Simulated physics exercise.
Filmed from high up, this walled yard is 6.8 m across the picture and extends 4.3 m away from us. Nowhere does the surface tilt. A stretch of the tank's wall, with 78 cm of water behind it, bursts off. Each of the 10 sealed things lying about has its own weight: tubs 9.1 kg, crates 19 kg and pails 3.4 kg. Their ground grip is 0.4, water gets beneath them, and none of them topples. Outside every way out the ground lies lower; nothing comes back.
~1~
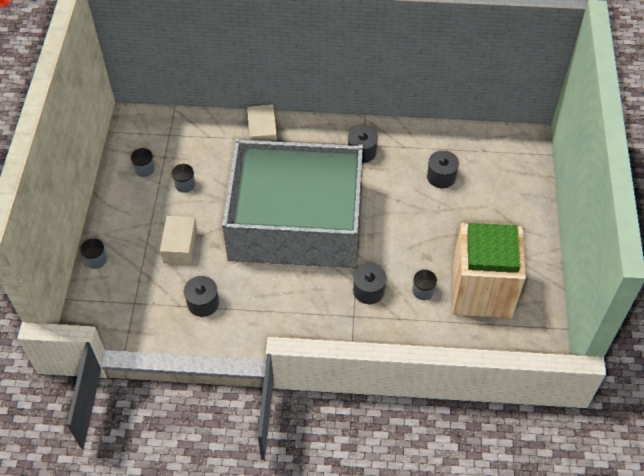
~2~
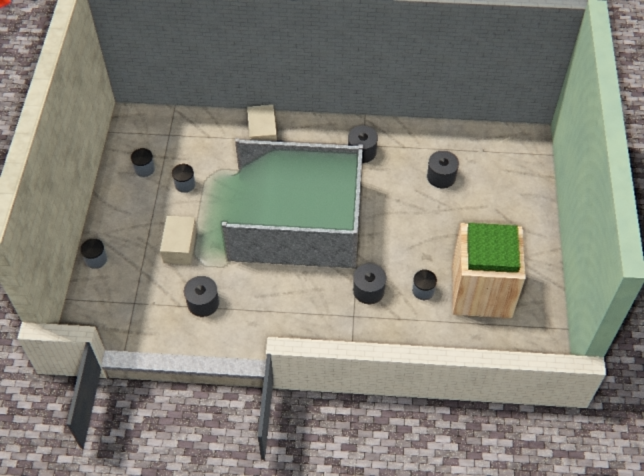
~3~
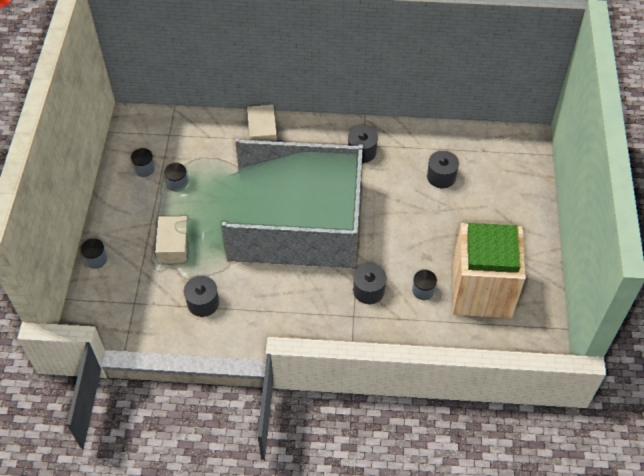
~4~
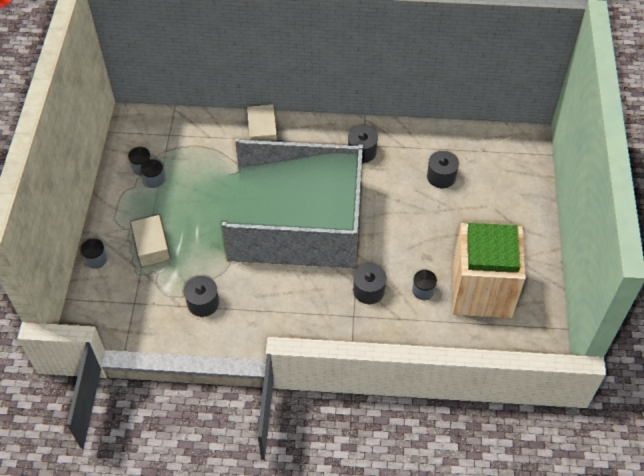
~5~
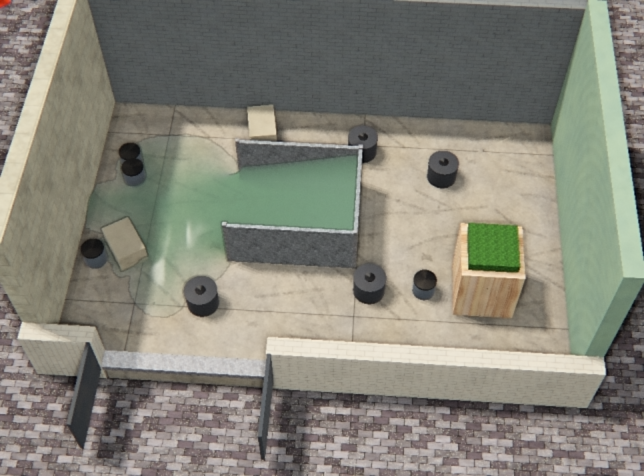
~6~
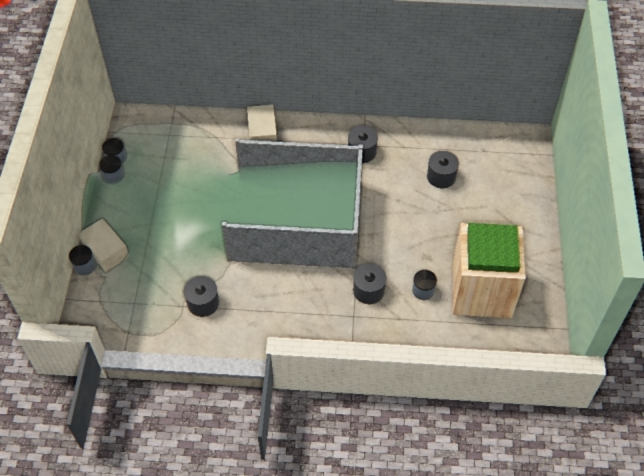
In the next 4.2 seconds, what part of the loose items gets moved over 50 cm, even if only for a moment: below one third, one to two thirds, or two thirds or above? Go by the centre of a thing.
Two thirds or above.
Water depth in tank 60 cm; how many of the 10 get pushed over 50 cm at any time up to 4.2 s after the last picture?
So the tally would be 7.
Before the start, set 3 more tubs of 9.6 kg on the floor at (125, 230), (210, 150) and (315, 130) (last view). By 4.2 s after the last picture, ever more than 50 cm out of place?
First exceeds it, second exceeds it, third exceeds it.
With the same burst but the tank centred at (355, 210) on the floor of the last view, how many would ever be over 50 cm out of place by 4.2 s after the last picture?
Result: 7.
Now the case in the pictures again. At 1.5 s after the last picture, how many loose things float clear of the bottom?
Count: 3.
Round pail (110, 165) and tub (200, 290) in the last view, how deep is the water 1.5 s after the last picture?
Some 41 cm at the first, some 1 cm at the second.
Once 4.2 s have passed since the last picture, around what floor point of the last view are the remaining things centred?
The centre is close to (427, 227).
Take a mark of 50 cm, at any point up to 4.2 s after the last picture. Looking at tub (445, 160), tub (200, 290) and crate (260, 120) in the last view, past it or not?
Result, in order: Overshooting / overshooting / overshooting.
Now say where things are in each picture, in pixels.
In the first frame, a pail at (183, 172) rests on the ground; a crate at (178, 234), on the bottom; water covers 2.3 m2; 0 of 10 have shifted.
In the second frame, a pail at (183, 172), on the bottom; a crate at (178, 234) rests on the ground; 3.2 m2 under water; 0 of 10 have shifted.
In the third frame, a pail at (175, 171) rests on the ground, 11 cm from its start; a crate at (171, 234), on the bottom, 9 cm from its start; water covers 4.1 m2; 2 of 10 have shifted.
In the fourth frame, a pail at (151, 168), on the bottom, 47 cm from its start; a crate at (149, 235) rests on the ground, 40 cm from its start; water covers 5.5 m2; 2 of 10 have shifted.
In the fifth frame, a pail at (132, 167) rests on the ground, 75 cm from its start; a crate at (123, 238), on the bottom, 76 cm from its start; 7.0 m2 under water; 3 of 10 have shifted.
In the sixth frame, a pail at (110, 164), on the bottom, 108 cm from its start; a crate at (102, 239), on the bottom, 105 cm from its start; 8.3 m2 under water; 4 of 10 have shifted.
Then, 0.4 s after the last picture 3 of 10 are over 50 cm from their spots; 3 afloat.
Then, 1.5 s after the last picture 4 of 10 are over 50 cm from their spots; 3 afloat.
Then, 2.8 s after the last picture 7 of 10 are over 50 cm from their spots; 2 afloat.
Then, 4.2 s after the last picture 8 of 10 are over 50 cm from their spots, and 8 have been at some point; 1 afloat.
